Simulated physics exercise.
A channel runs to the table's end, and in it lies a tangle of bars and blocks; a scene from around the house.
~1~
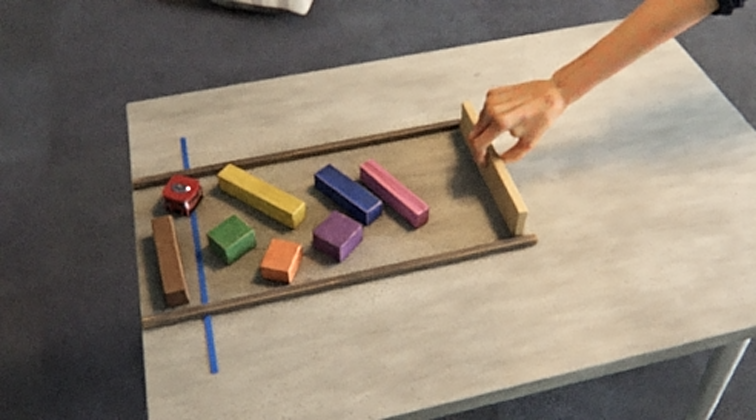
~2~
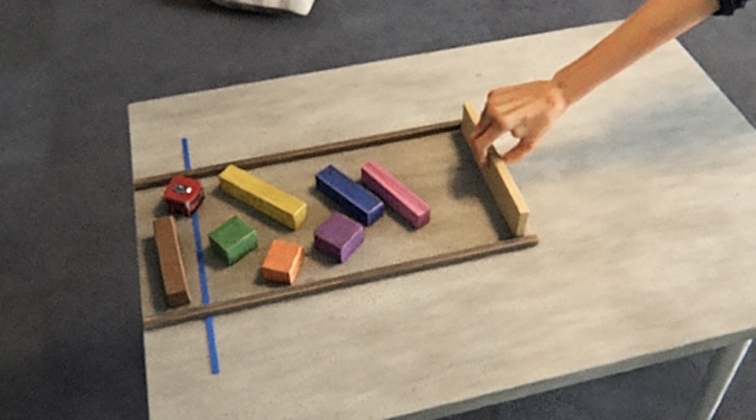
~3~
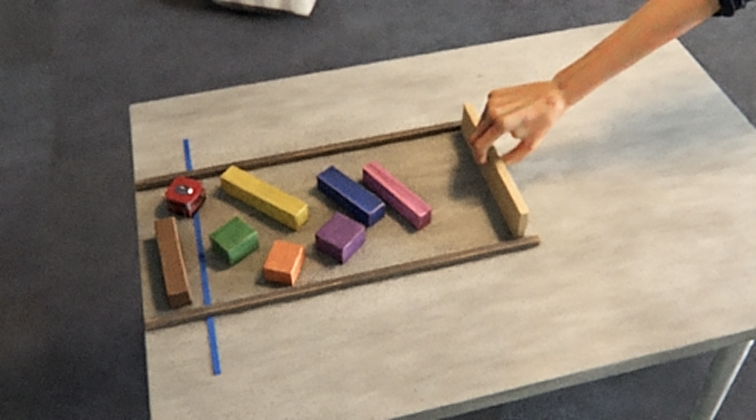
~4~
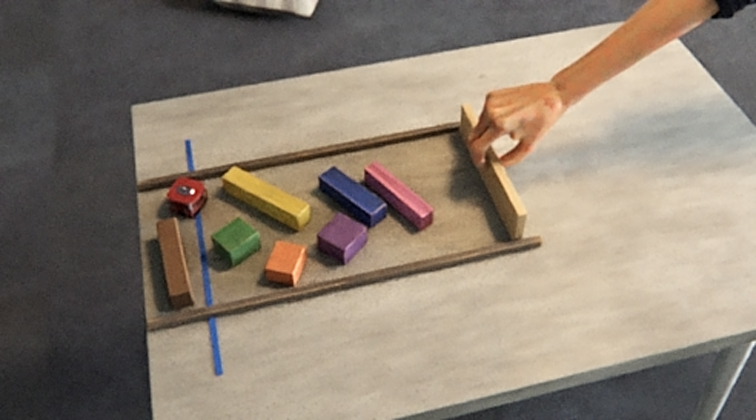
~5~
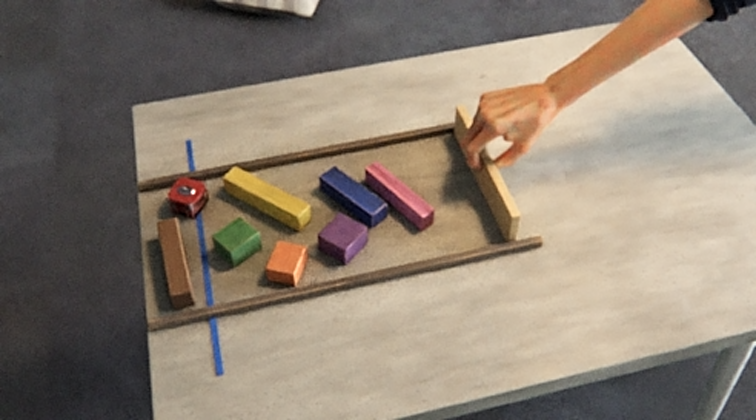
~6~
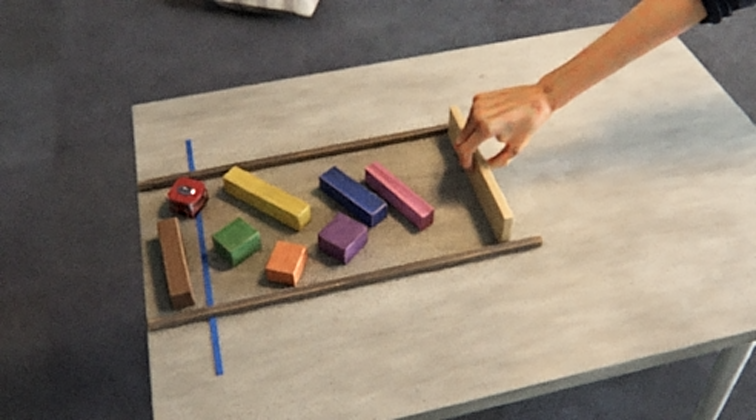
A hand gripping an upright pale wooden board at the right end of a railed channel holds it nearly still, then slides it slightly left. The channel lies on a light tabletop over dark carpet, seen from above at an angle, the view drifting very slightly. Inside, left to right, sit a brown stick, red case, green block, yellow bar, orange and purple blocks, and blue and pink sticks, all unmoving, with blue tape crossing near the left.
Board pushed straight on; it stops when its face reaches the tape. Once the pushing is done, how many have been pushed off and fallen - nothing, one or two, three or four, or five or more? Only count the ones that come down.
Off the edge go more than two but under five.
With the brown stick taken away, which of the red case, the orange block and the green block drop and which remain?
Well, the red case topples off, the orange block topples off and the green block topples off.
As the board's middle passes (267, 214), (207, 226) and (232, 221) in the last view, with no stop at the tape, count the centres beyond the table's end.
Over the end: 0, 3, 1.
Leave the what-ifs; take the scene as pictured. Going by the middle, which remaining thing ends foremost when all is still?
Yellow bar.
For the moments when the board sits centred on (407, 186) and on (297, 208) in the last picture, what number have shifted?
By then 1, and later 6.
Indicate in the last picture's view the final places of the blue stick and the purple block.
Near (171, 230) and (179, 289).
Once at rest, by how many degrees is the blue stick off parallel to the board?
Angle: Close to 0 degrees.
Early on, none off yet; brown stick at rest near (176, 262); red case at rest near (188, 198); green block at rest near (237, 242).
A while later, none off yet; brown stick travelled a little near (141, 274); red case travelled about its own width near (161, 206); green block travelled well along near (170, 262).
Finally, the number that fall off is three or four; lost, orange block, green block, red case and brown stick.
